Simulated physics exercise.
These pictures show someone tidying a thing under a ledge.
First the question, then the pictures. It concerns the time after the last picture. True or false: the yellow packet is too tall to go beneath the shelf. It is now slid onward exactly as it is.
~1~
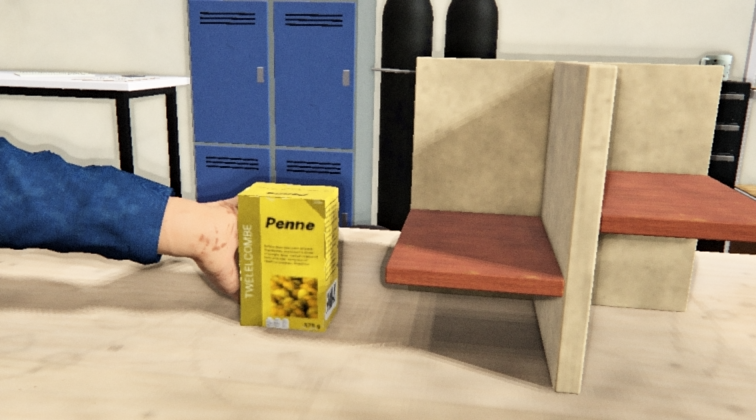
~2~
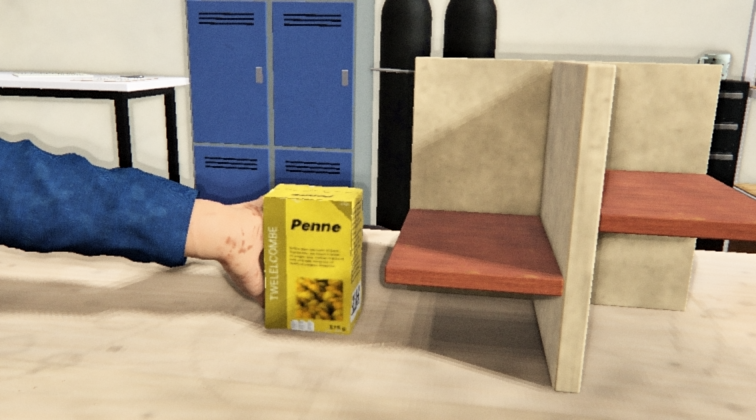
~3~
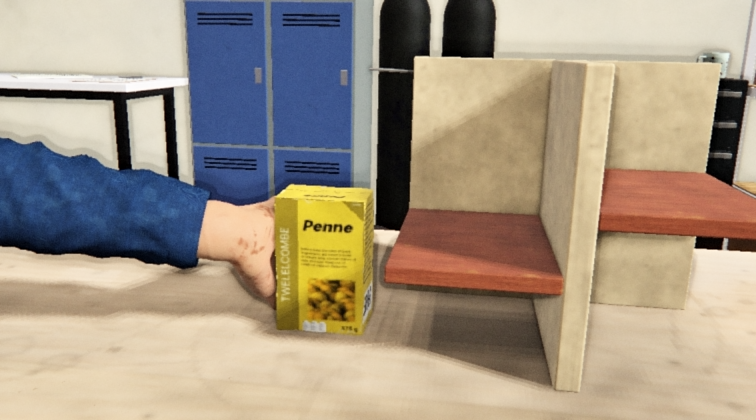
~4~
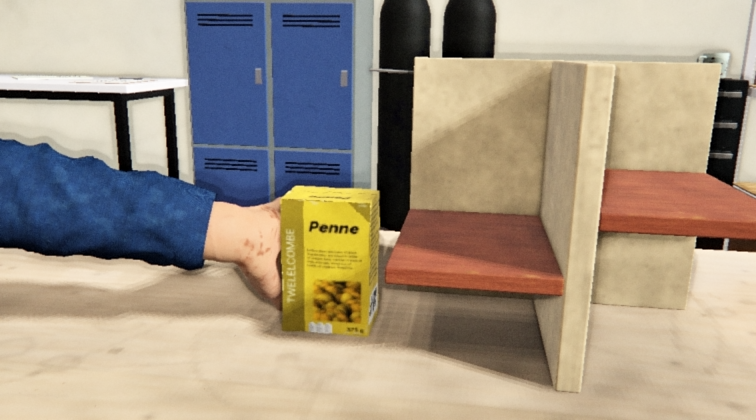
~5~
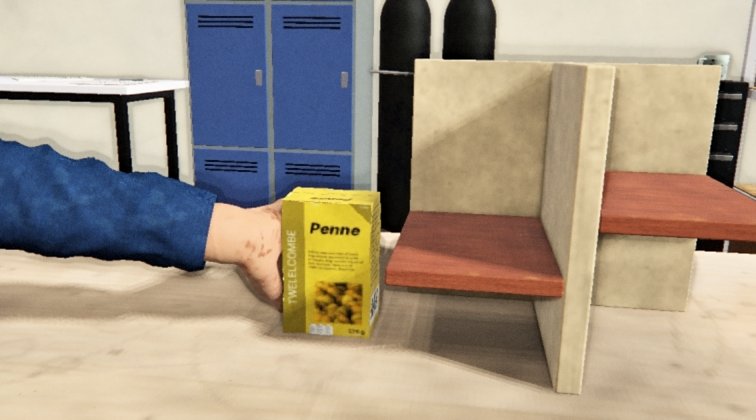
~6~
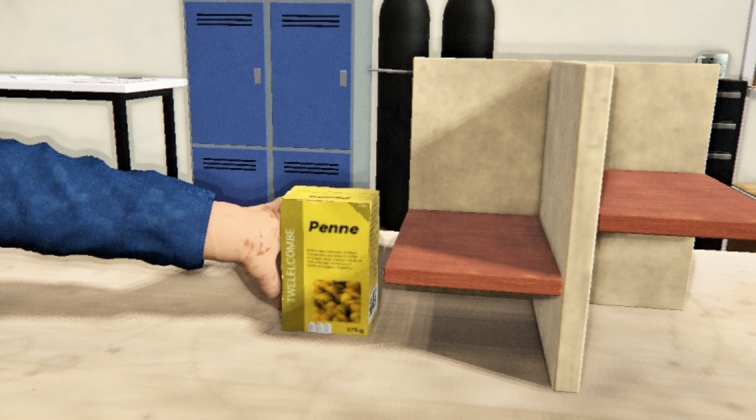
True.
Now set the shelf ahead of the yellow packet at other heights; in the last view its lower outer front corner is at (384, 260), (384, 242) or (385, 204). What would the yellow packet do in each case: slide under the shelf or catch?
The yellow packet: Hits the shelf; hits the shelf; passes beneath.
Then, 0.20 s after the last picture, yellow packet sliding up to the opening near (341, 260).
Then, 0.32 s after the last picture, yellow packet stopped at the opening near (353, 261).
At rest, the yellow packet catches on the edge, near (353, 261).
